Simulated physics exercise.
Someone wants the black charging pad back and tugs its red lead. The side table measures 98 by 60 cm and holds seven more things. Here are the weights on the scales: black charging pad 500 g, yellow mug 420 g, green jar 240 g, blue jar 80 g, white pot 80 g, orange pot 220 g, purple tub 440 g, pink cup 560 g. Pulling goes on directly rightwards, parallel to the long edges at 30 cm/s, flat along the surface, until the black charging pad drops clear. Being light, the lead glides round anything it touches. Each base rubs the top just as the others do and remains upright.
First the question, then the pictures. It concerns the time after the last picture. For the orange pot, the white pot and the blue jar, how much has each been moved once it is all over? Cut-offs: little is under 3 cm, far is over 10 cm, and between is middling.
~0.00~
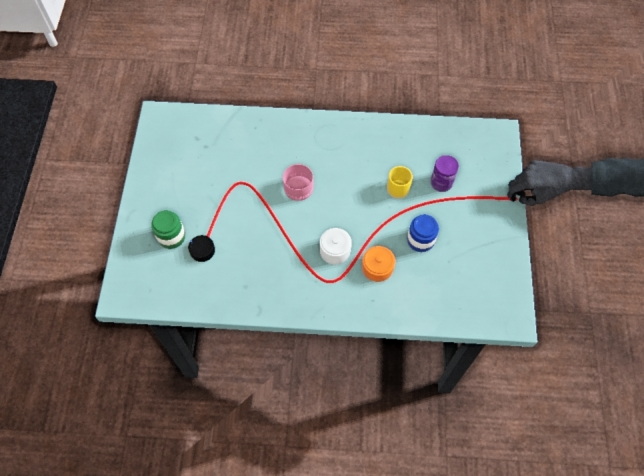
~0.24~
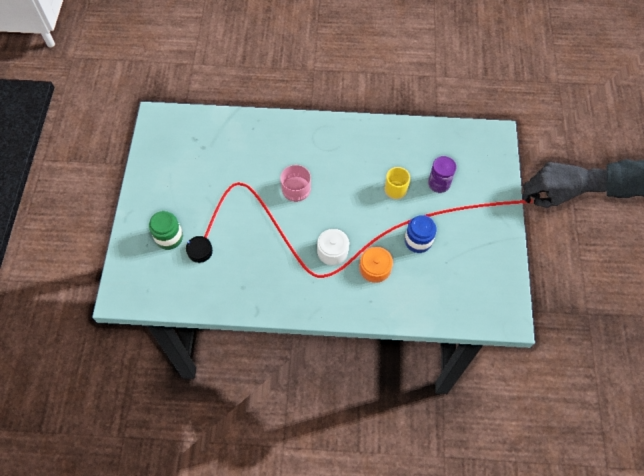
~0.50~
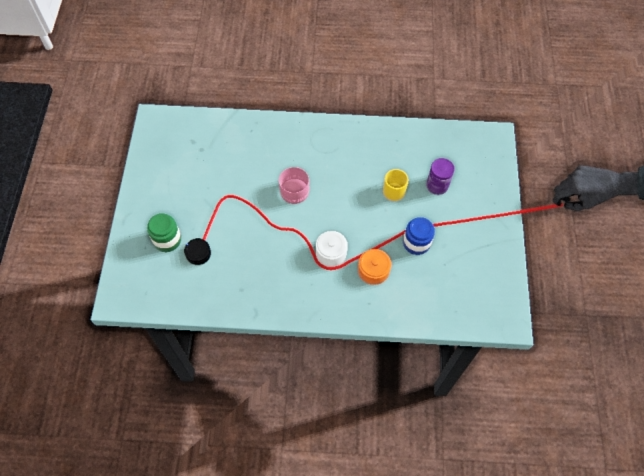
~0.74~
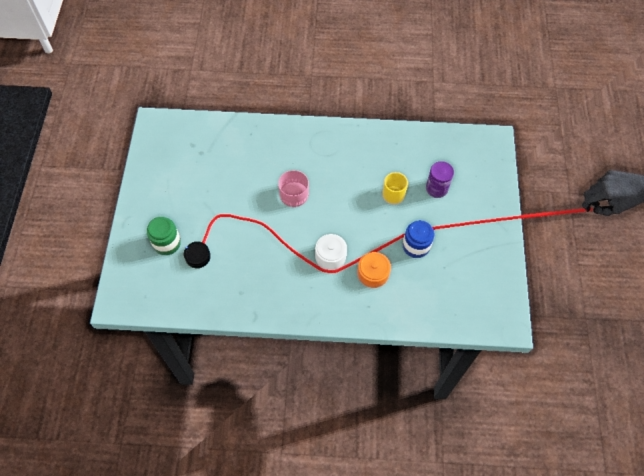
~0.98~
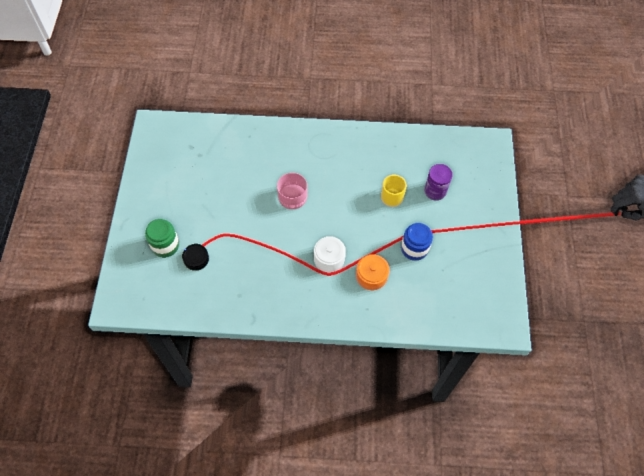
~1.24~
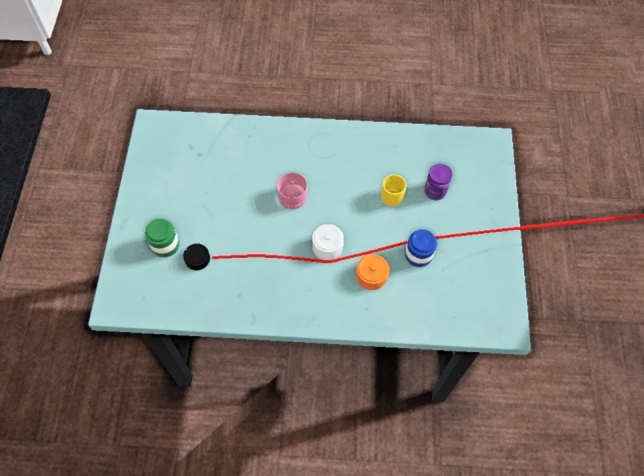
Orange pot: Little. White pot: Far. Blue jar: Middling.
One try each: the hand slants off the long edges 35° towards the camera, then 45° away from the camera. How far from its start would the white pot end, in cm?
First try roughly 6 cm, second try roughly 18 cm.
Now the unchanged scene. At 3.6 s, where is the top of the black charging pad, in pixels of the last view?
It sits at about (495, 235) in pixels.
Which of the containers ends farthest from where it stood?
That would be the white pot.
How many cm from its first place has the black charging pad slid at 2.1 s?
About 26 cm.
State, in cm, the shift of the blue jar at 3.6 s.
Some 6 cm.
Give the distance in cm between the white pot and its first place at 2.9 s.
Pretty much 12 cm, give or take.
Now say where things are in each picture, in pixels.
Charging pad (201, 246); orange pot (379, 258); white pot (336, 240); blue jar (425, 225); lead through (428, 203) (354, 262) (285, 234) (230, 190); 0 cm pulled, in the first picture.
Lead through (402, 225) (282, 235); 4 cm pulled, in the second picture.
Lead through (431, 226) (302, 236); 12 cm pulled, in the third picture.
Lead through (460, 225) (313, 265); 19 cm pulled, in the fourth picture.
Lead through (487, 226) (340, 271); 26 cm pulled, in the fifth picture.
Charging pad (196, 255); orange pot (373, 267); white pot (328, 235); blue jar (424, 240); lead through (564, 224) (464, 234) (363, 254) (271, 256); 34 cm pulled, in the sixth picture.
By 2.1 s the black charging pad has slid 25 cm, and the shifts are, white pot 12 cm, blue jar 4 cm.
By 2.9 s the black charging pad has slid 48 cm, and the shifts are, white pot 12 cm, blue jar 4 cm.
By 3.6 s the black charging pad has slid 70 cm, and the shifts are, white pot 12 cm, blue jar 6 cm.
By 4.2 s the black charging pad is off the top, and the shifts are, white pot 12 cm at (325, 202), blue jar 6 cm at (433, 253), orange pot 0 cm at (373, 267).
